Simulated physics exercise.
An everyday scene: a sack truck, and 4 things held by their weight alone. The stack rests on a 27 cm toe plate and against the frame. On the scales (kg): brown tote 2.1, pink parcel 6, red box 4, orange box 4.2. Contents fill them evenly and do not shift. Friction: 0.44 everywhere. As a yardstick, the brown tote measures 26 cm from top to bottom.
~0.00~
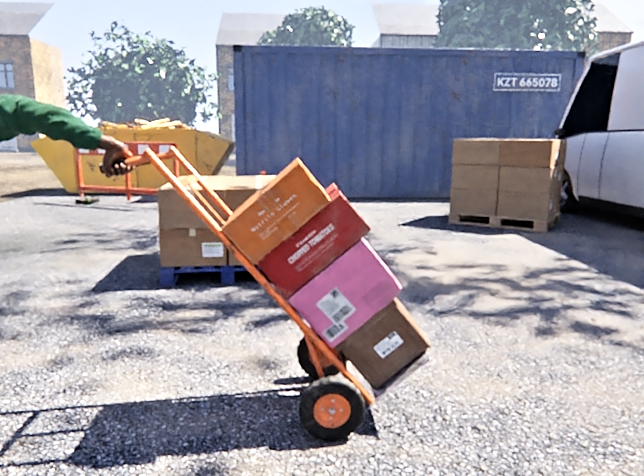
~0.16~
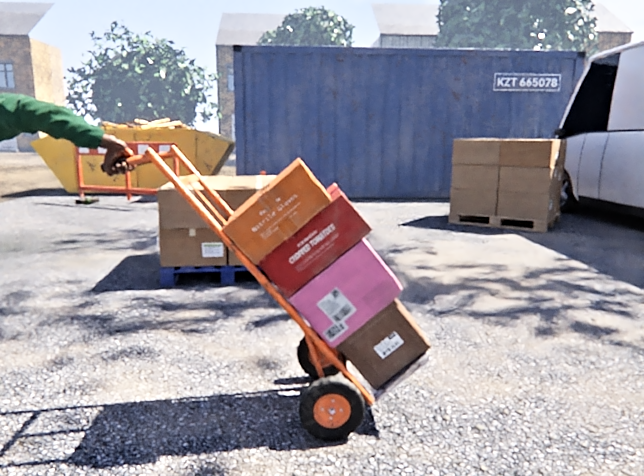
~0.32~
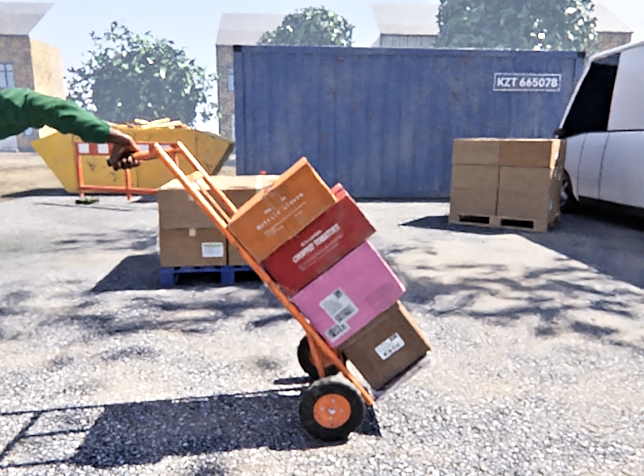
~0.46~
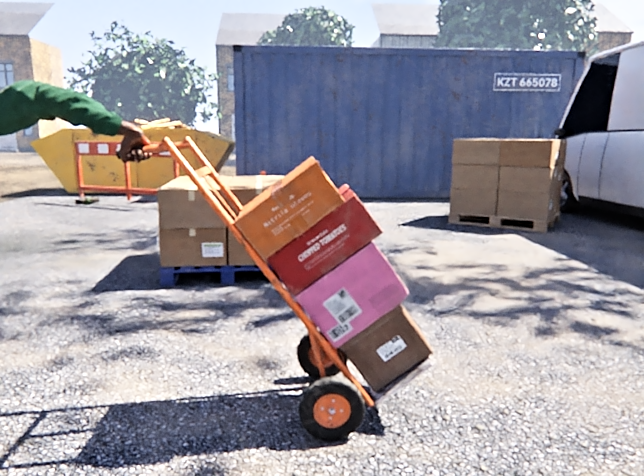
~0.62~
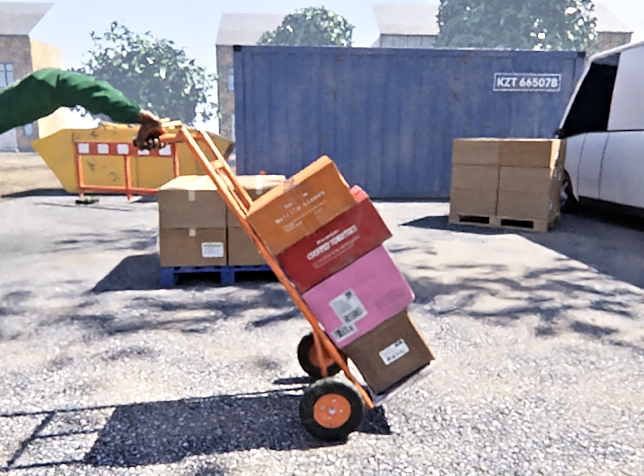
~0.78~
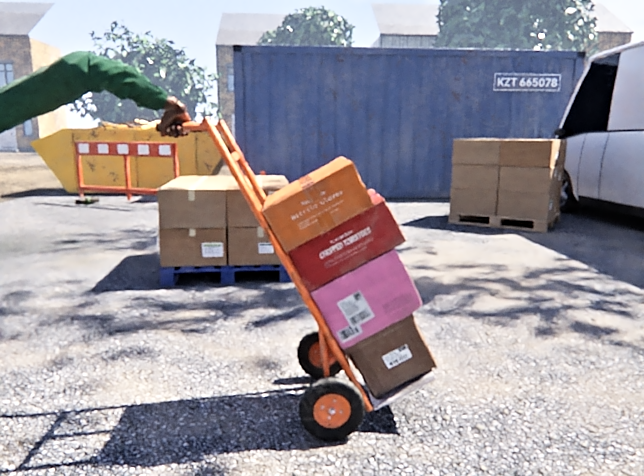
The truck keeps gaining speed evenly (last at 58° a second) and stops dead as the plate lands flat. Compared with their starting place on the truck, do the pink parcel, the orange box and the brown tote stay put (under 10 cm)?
The pink parcel gets shifted; the orange box gets shifted; the brown tote gets shifted.
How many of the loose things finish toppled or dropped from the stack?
4 of them.
Around 1.98 s, truck upright; orange box tipped 13° against what carries it near (453, 217); pink parcel tipped 13° against what carries it near (425, 310); brown tote tipped 13° against what carries it near (403, 367).
Around 2.48 s, truck upright; red box and orange box now dropped from the stack; pink parcel tipped 41° against what carries it near (470, 318); brown tote tipped 41° against what carries it near (424, 360).
Around 2.78 s, truck upright; pink parcel now dropped from the stack; brown tote on its side near (460, 369).
Finally (3.7 s), dropped from the stack, pink parcel, red box and orange box; on their side or leaning hard on the truck, brown tote. In the last view, pink parcel near (524, 361).
